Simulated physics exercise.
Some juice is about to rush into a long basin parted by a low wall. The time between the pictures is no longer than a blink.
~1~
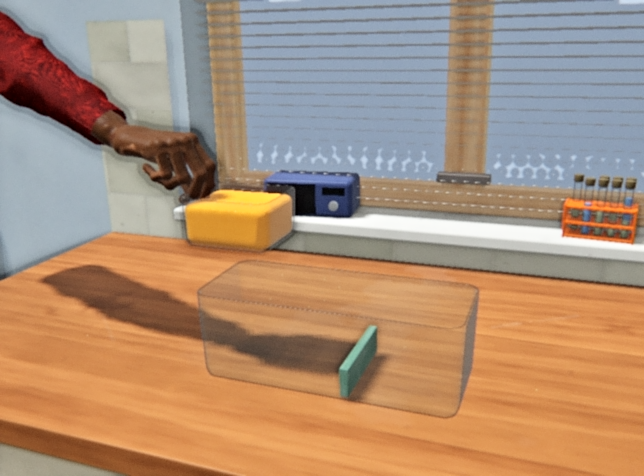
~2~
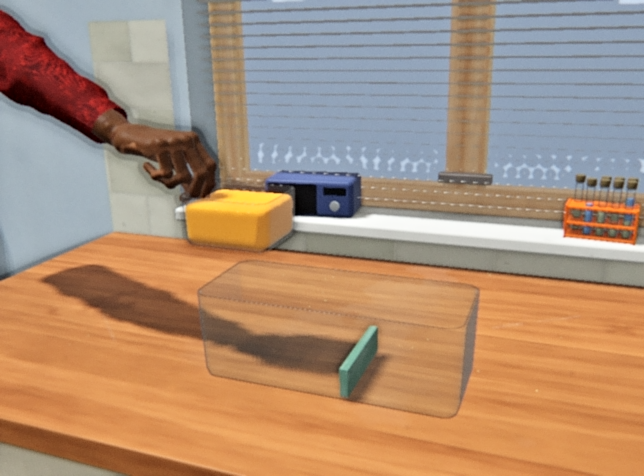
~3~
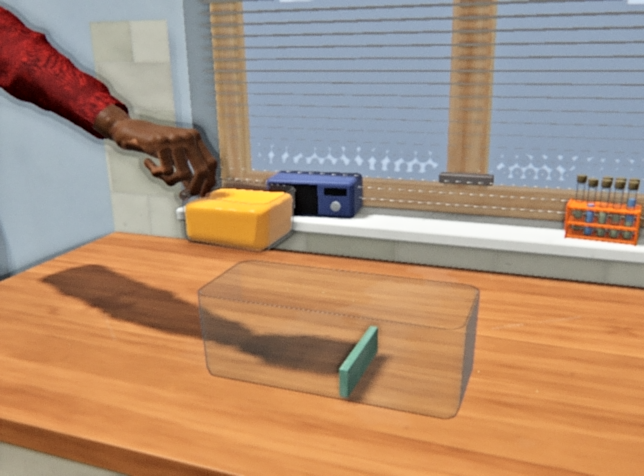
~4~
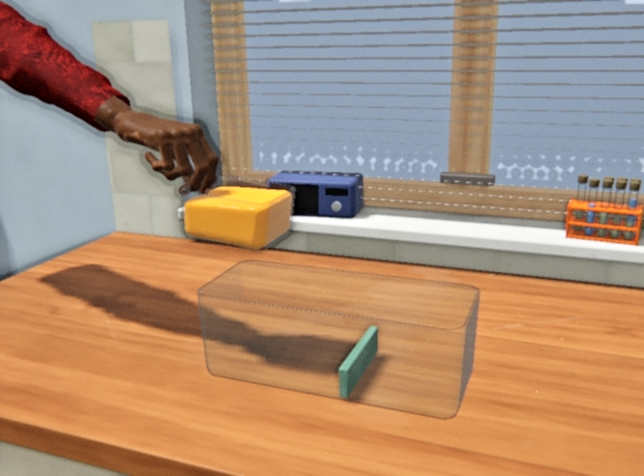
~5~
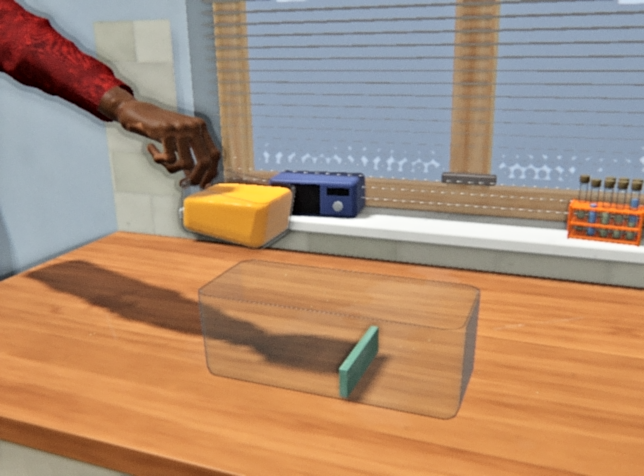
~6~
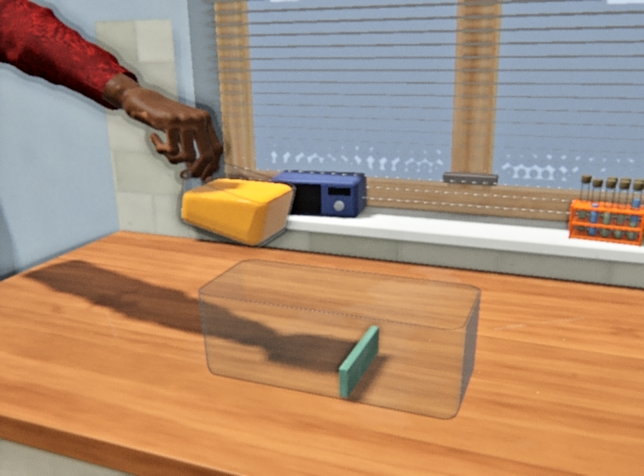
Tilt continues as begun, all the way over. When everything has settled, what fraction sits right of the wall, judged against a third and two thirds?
The quantity right of the wall will come in at one third to two thirds.
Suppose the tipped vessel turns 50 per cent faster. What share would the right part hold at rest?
About 60 %.
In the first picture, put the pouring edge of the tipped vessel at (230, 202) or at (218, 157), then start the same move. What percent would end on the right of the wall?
The first gives 10 %, the second 15 %.
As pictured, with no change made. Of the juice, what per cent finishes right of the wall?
Share approx. 55 %.
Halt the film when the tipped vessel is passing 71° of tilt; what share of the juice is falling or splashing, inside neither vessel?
I'd put it near 40 per cent.
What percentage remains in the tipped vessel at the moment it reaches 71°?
50 per cent or so.
A moment on, the tilt is 71° and 49 per cent is still to pour, 11 is left of the wall and 0 right of it.
Next, the tilt is 102° and 7 per cent is still to pour, 26 is left of the wall and 56 right of it.
Then the tilt is 105° and 0 per cent is still to pour, 42 is left of the wall and 55 right of it.
Later the tilt is 105° and 0 per cent is still to pour, 43 is left of the wall and 55 right of it.
In the end 43 per cent lies left of the wall, 56 right of it and 2 outside.
